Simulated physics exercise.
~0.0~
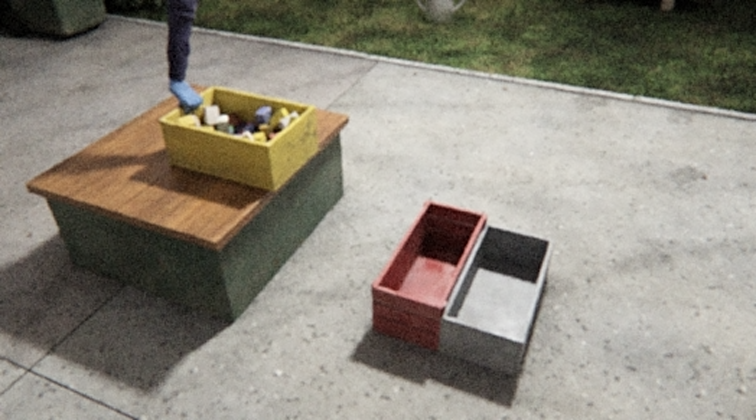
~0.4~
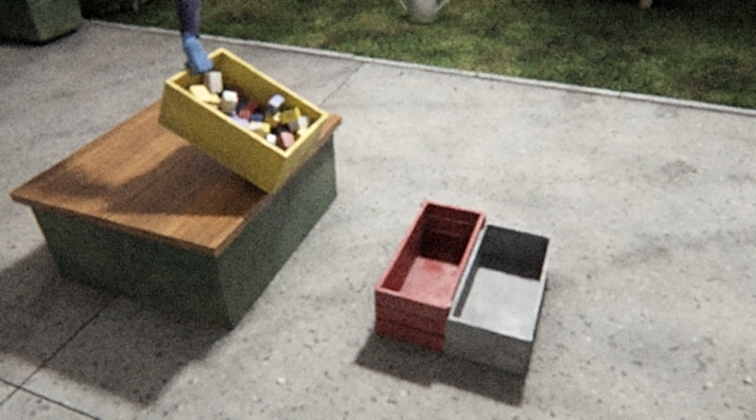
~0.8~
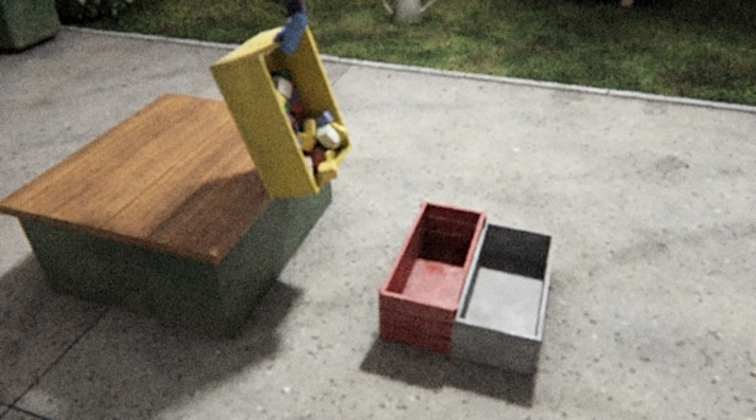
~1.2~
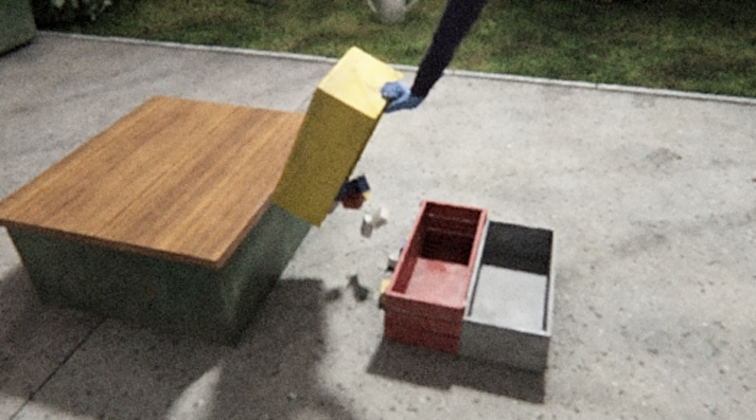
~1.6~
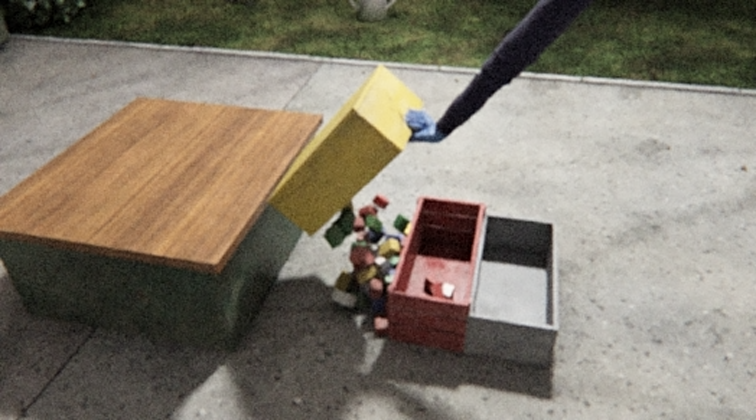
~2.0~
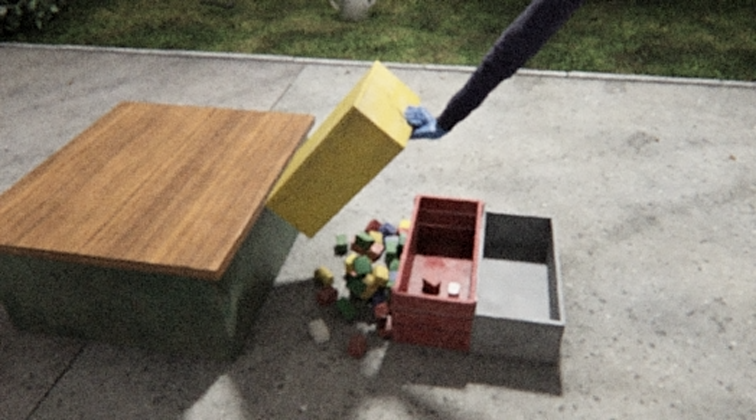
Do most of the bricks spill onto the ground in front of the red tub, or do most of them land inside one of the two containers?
Most of the bricks spill onto the ground between the bench and the red tub. Only a few end up in the red tub, and none land in the grey tote.
The clip opens on a yellow crate full of colourful toy bricks resting on a wooden-topped bench, with a red tub and a grey tote side by side on the pavement to the right. A blue-gloved hand lifts the crate's far end and tips it over the bench's edge. As the crate turns past upright, a few bricks drop out, and then a thick stream tumbles down. The arm holds the crate steeply tilted while the bricks pile up on the ground beside the red tub. A few lie inside the red tub, and the grey tote stays empty.
